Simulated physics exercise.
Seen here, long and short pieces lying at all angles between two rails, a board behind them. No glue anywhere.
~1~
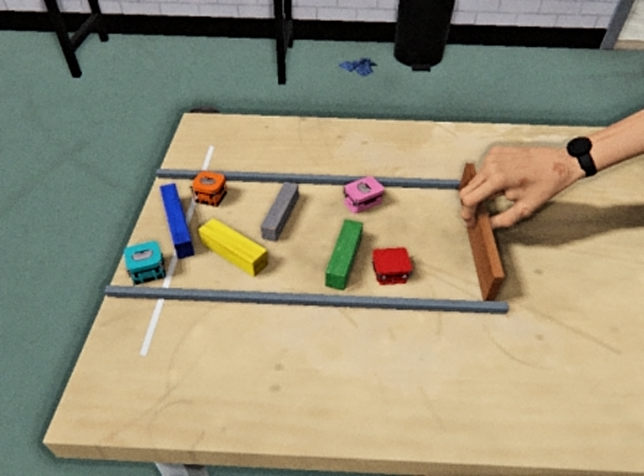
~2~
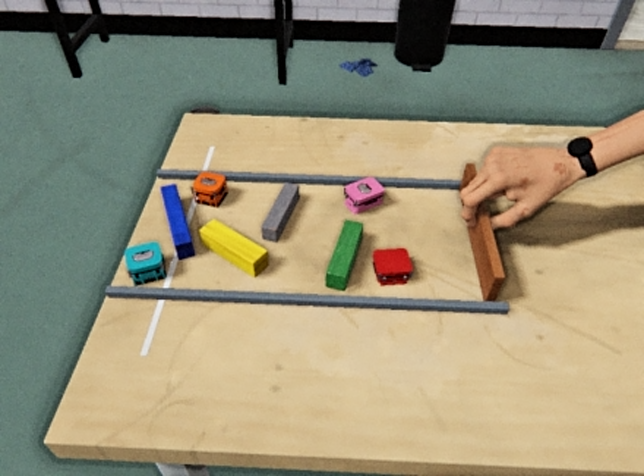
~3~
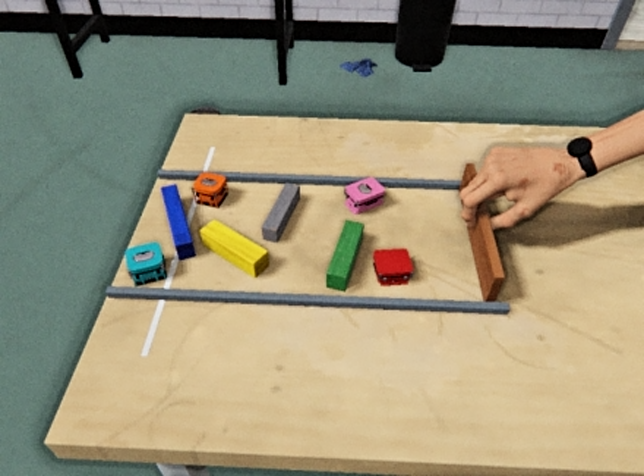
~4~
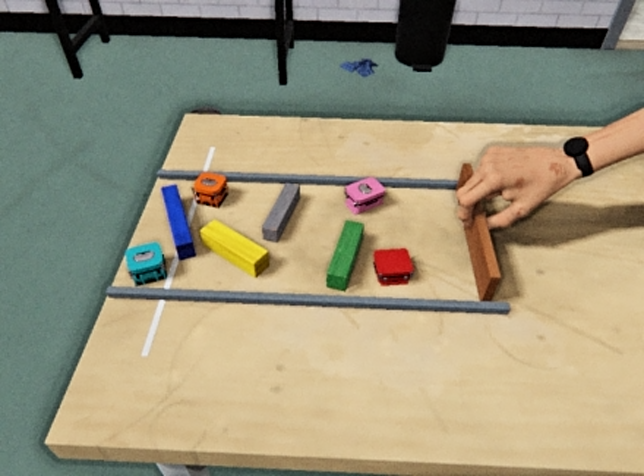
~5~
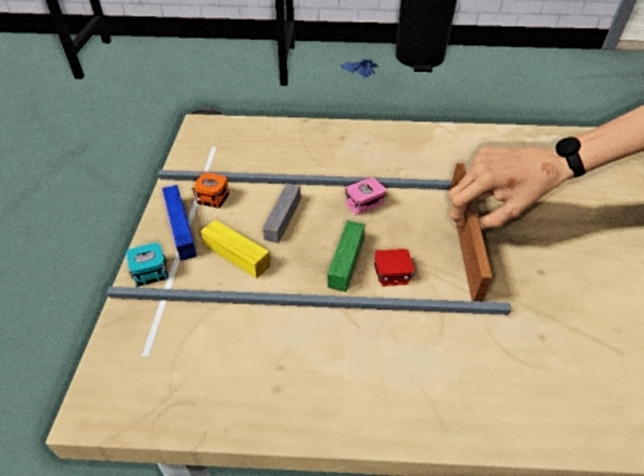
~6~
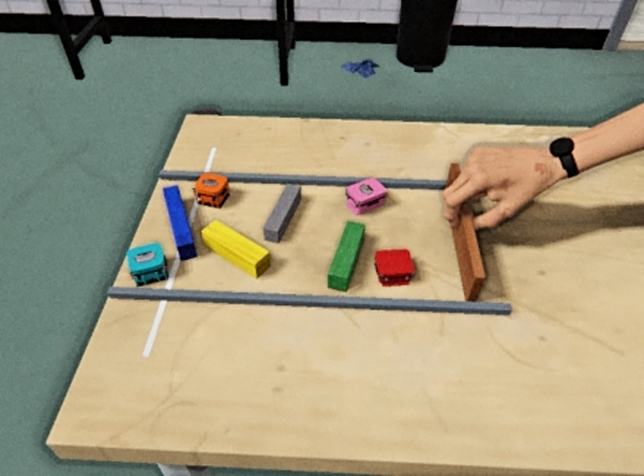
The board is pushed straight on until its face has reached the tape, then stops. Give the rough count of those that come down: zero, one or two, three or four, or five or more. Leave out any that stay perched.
In the end the number that fall off is three or four.
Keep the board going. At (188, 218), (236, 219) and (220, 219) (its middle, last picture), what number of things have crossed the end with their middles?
Past the end: 4, 0 and 2.
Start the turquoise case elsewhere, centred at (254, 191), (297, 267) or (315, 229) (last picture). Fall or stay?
In that order, it goes over; comes down; remains up.
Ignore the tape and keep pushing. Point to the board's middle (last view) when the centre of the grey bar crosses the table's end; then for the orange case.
Near (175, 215) and (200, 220).
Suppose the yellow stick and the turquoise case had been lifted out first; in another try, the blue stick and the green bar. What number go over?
2 in the first case, 1 in the second.
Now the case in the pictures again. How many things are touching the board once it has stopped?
In contact: 2.
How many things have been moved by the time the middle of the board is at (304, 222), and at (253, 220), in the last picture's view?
First 5, then 8.
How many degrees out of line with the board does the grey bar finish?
Roughly 5° out of line.
Soon after, none off yet; turquoise case at rest near (148, 265); blue stick at rest near (179, 221); orange case at rest near (212, 191).
After that, none off yet; turquoise case at rest near (148, 265); blue stick moving near (174, 222); orange case at rest near (212, 191).
In the end, the number that fall off is three or four; gone, yellow stick, orange case, blue stick and turquoise case.
